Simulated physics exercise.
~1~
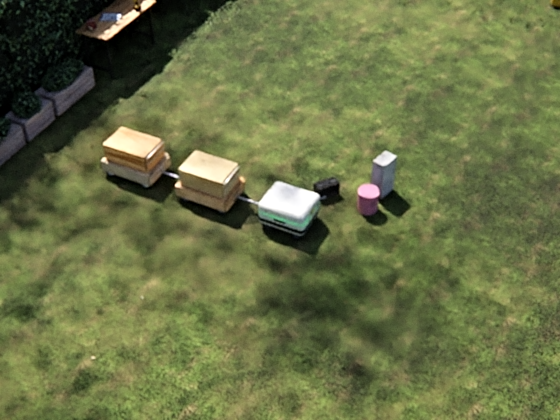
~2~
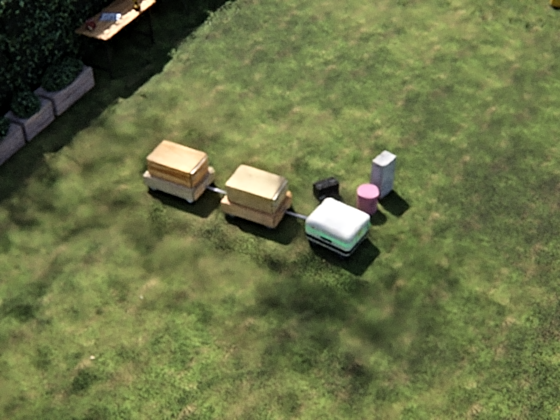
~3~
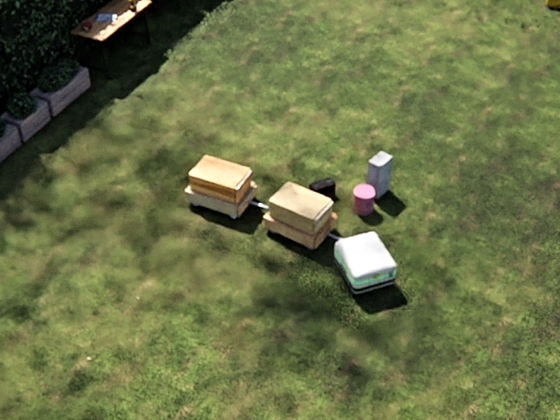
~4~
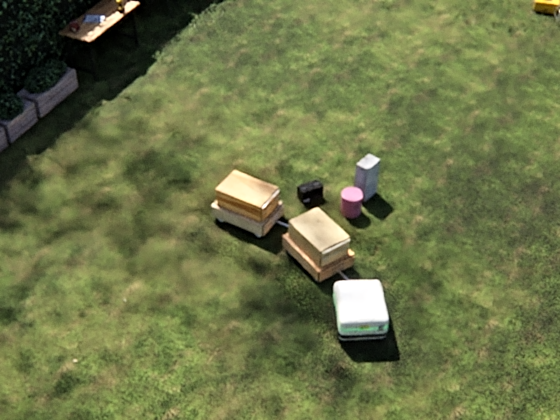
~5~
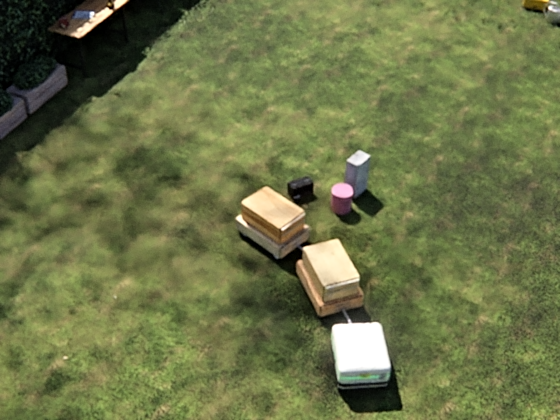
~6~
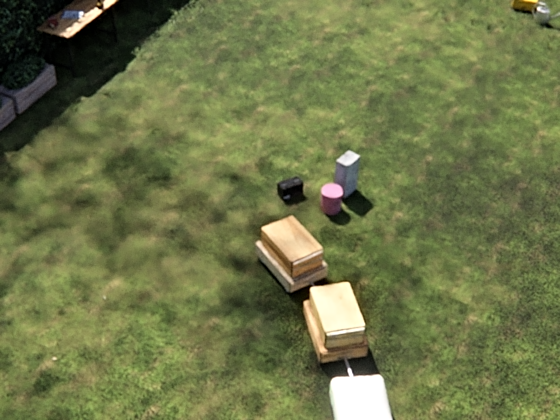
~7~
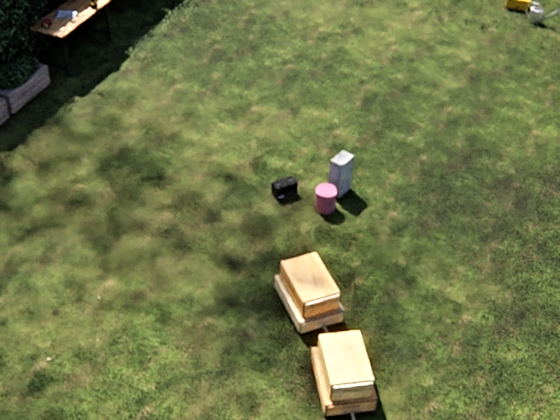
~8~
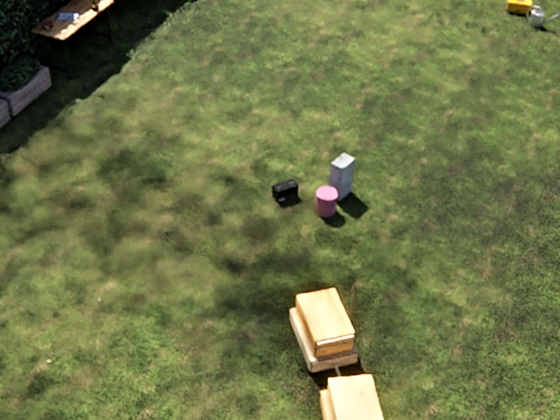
Sunlit lawn with a small white tug pulling two box-laden carts right, then curving down past three standing objects and leaving view.
